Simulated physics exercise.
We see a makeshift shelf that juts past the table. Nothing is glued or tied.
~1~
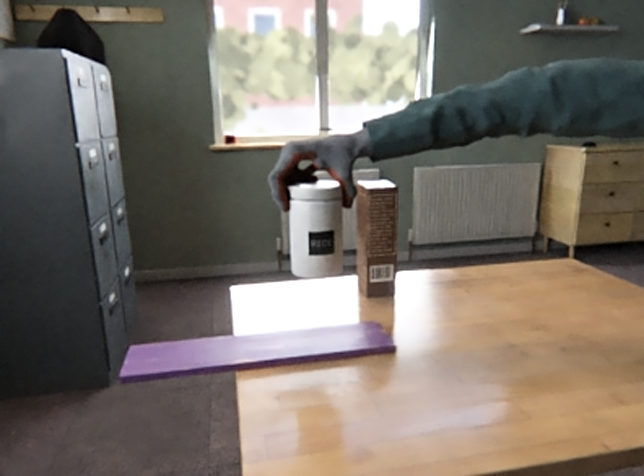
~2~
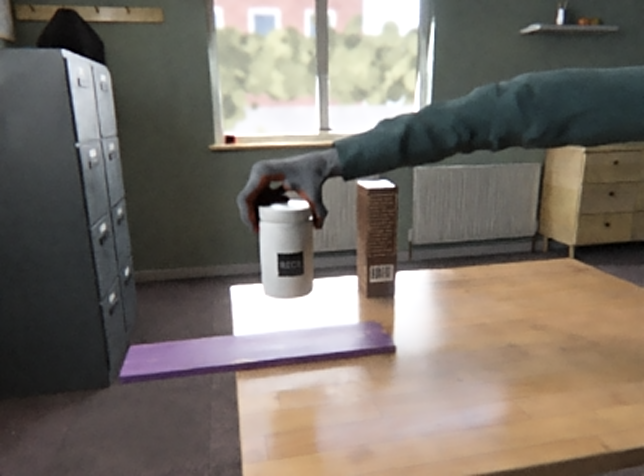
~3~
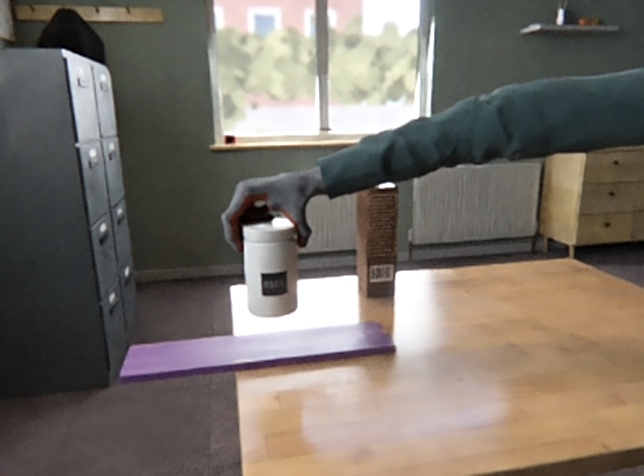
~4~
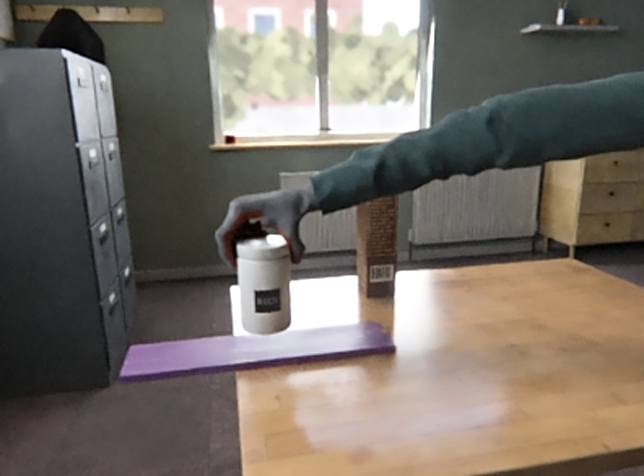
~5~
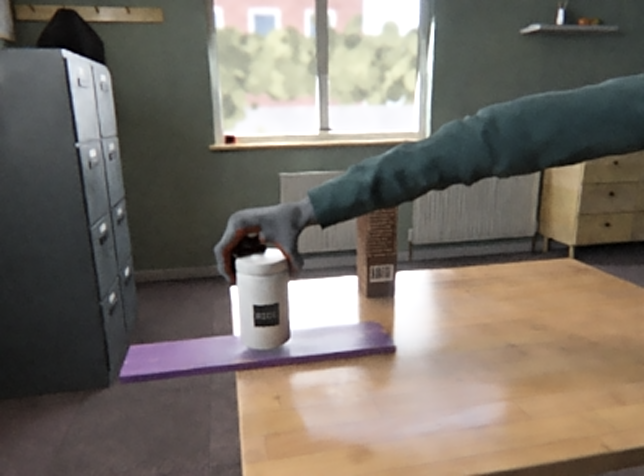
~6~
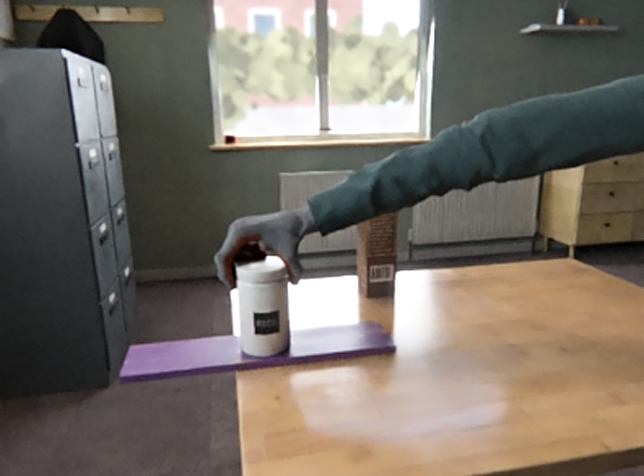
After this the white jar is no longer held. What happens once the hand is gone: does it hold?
The board stays on the table.
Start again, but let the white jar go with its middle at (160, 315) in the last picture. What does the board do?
Then it comes down.
Then, 0.80 s after the last picture, nothing has stirred.
Then, 1.70 s after the last picture, white jar resting near (264, 305).
At rest, all 3 in place. Seen from the same camera at the end, white jar near (264, 305). The board holds.
